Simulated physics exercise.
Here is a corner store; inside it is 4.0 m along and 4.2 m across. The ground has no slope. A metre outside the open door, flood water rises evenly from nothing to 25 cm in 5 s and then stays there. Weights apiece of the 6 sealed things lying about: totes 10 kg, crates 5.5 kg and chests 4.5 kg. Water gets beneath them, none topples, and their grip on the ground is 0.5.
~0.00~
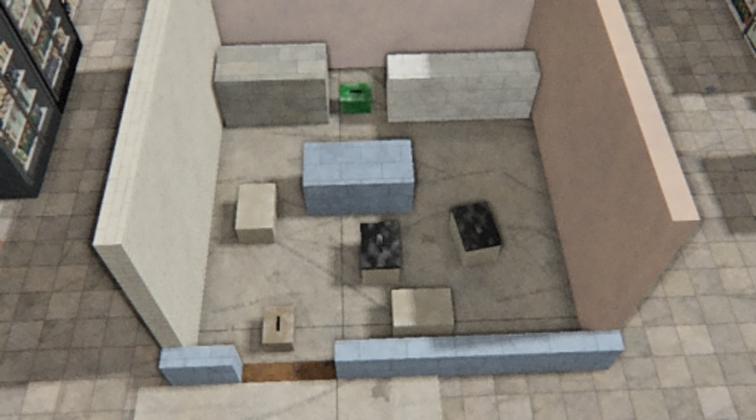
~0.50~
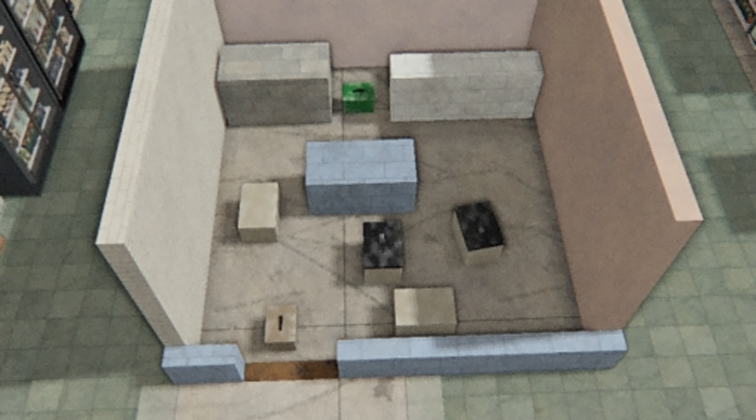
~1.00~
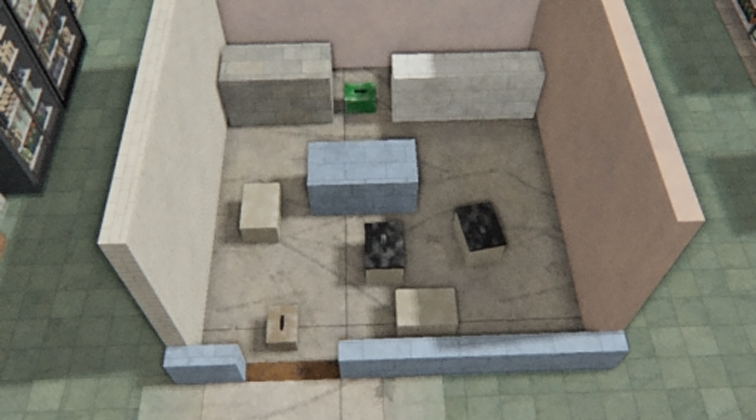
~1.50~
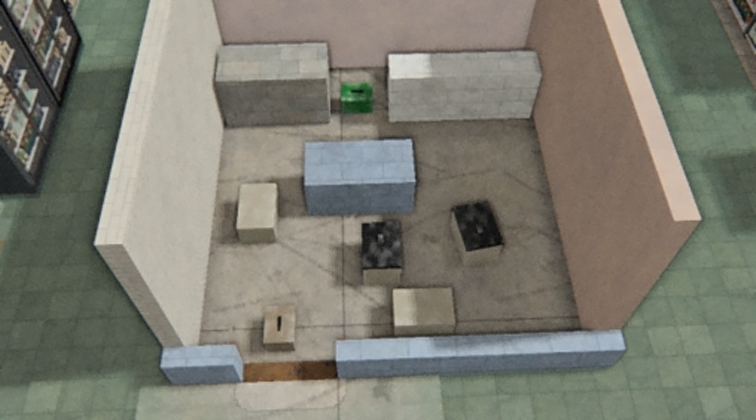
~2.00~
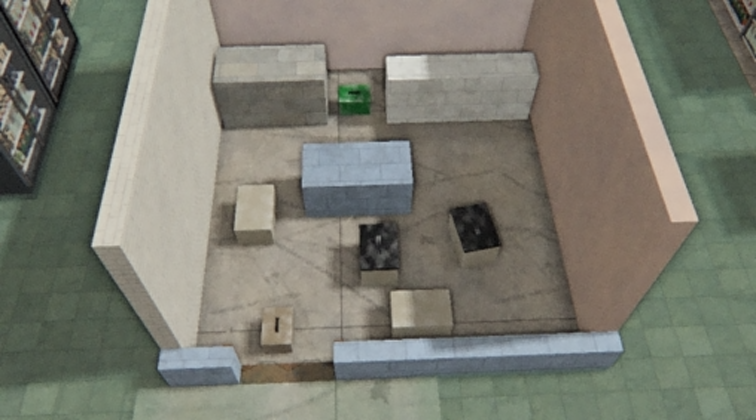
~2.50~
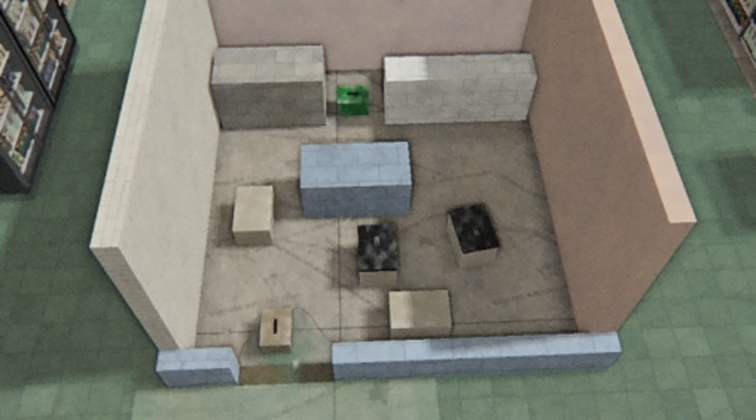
Corner store with open top and scattered crates, a green tote at the back, staying still as faint water appears at the doorway.
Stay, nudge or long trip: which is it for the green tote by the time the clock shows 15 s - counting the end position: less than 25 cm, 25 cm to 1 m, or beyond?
Green tote stays put.
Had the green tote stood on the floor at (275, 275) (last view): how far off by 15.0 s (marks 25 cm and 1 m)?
It gets carried off.
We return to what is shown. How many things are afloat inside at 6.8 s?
I count 4.
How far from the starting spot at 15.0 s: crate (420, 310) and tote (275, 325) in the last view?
In turn: 50 cm, 250 cm.
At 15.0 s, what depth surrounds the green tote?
About 9 cm.
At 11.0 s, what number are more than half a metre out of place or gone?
5 of them.
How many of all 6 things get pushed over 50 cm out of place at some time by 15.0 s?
That makes 5.
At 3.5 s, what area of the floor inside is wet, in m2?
Roughly 2.0 m2.
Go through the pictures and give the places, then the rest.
The green tote at (356, 92) rests on the ground; 0.0 m2 under water; 0 of 6 have shifted, in the first picture.
The green tote at (359, 91), on the bottom; water covers 0.0 m2; 0 of 6 have shifted, in the second picture.
The green tote at (360, 92), on the bottom; water covers 0.0 m2; 0 of 6 have shifted, in the third picture.
The green tote at (357, 92) rests on the ground; 0.0 m2 under water; 0 of 6 have shifted, in the fourth picture.
The green tote at (355, 93), on the bottom; 0.0 m2 under water; 0 of 6 have shifted, in the fifth picture.
The green tote at (353, 94), on the bottom; 0.3 m2 under water; 0 of 6 have shifted, in the sixth picture.
After 3.5 s the green tote is near (353, 94), 0.0 m from its start, aground; 0 afloat.
After 6.8 s the green tote is near (353, 94), 0.0 m from its start, aground; 4 afloat.
After 11.0 s the green tote is near (353, 94), 0.0 m from its start, aground; 5 afloat.
After 15.0 s the green tote is near (354, 91), 0.0 m from its start, afloat; 6 afloat.
